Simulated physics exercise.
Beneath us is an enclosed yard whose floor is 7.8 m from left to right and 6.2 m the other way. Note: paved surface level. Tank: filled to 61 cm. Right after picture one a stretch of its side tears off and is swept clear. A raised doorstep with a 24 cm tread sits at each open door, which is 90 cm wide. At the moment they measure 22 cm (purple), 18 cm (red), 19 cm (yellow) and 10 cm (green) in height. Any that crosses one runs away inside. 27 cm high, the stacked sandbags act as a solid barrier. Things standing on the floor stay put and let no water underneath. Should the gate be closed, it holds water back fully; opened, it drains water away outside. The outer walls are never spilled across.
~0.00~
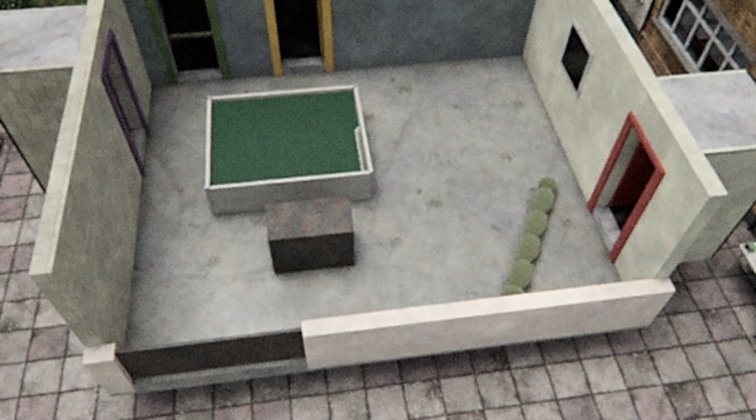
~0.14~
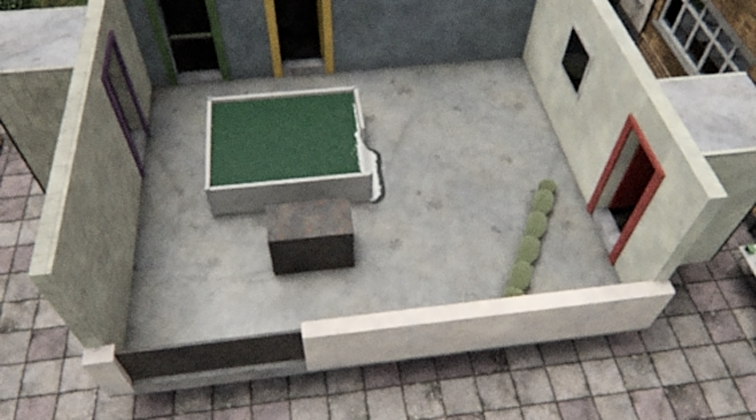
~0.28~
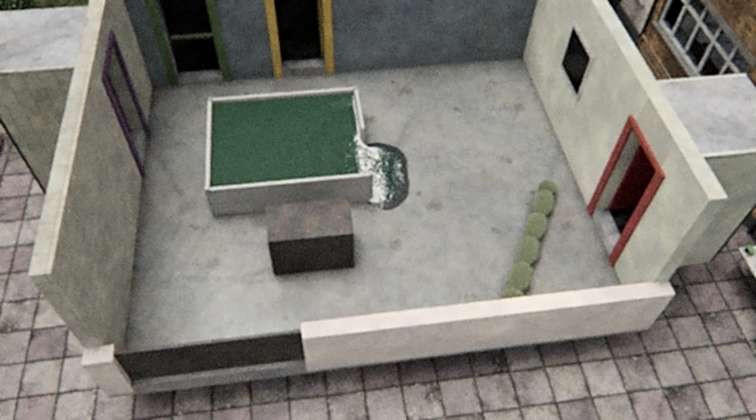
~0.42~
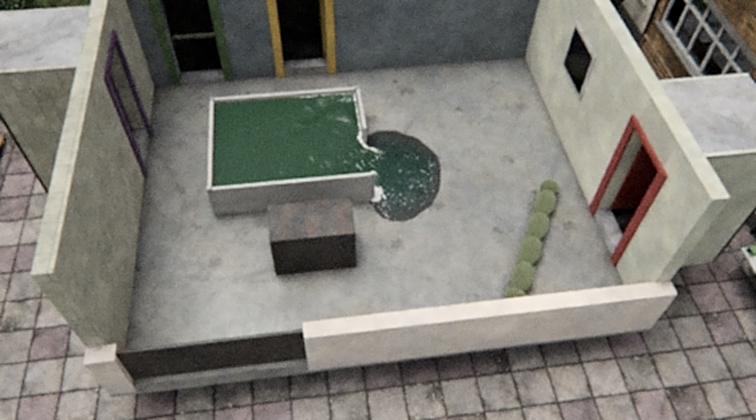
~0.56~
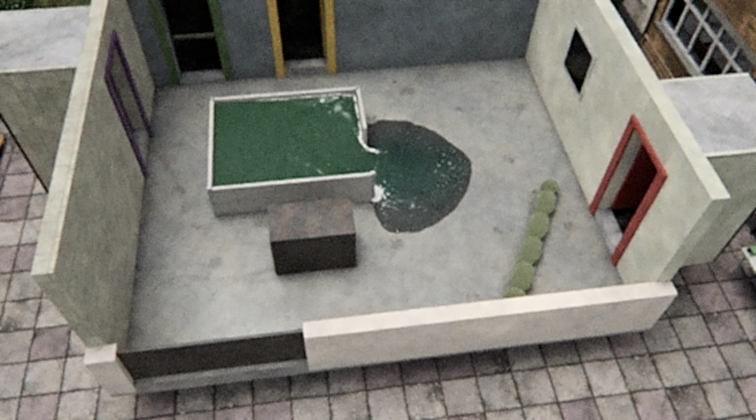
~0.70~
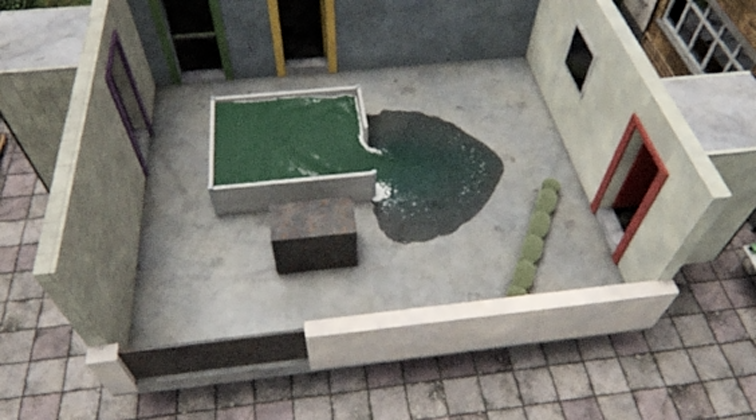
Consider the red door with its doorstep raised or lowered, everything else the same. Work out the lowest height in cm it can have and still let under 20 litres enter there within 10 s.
The lowest such height is roughly 8 cm.
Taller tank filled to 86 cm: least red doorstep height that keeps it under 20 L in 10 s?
16 cm.
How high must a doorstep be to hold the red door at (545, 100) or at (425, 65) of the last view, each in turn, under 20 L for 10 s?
Minimums: Roughly 14.0 cm and 6.0 cm.
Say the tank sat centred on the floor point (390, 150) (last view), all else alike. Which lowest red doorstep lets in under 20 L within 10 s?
Roughly 13.5 centimetres.
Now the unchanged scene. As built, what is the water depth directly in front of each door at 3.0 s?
Centimetres: Purple = 0, red = 4, yellow = 0, green = 0.
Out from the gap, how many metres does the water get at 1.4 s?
Roughly 3.8 metres.
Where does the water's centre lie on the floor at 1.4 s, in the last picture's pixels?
(331, 164), roughly.
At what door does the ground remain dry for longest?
It's the purple door.
After 1.4 s water covers 25 % of the floor, deepest (35 cm) near (379, 182); it has not reached the red door.
After 3.0 s water covers 40 % of the floor, deepest (32 cm) near (525, 58); 4 cm at the red door, 0 litres in over its 18 cm doorstep.
After 10.0 s water covers 95 % of the floor, deepest (14 cm) near (612, 311); 12 cm at the red door, 0 litres in over its 18 cm doorstep.
At the red door as built, the water arrived by 2.0 s and peaked near 13 cm at 8.0 s.
With a doorstep of 7 cm, 26 litres would have come in within the 10 s; with 9.5 cm, 11 litres. So under 20 litres takes about 8 cm.
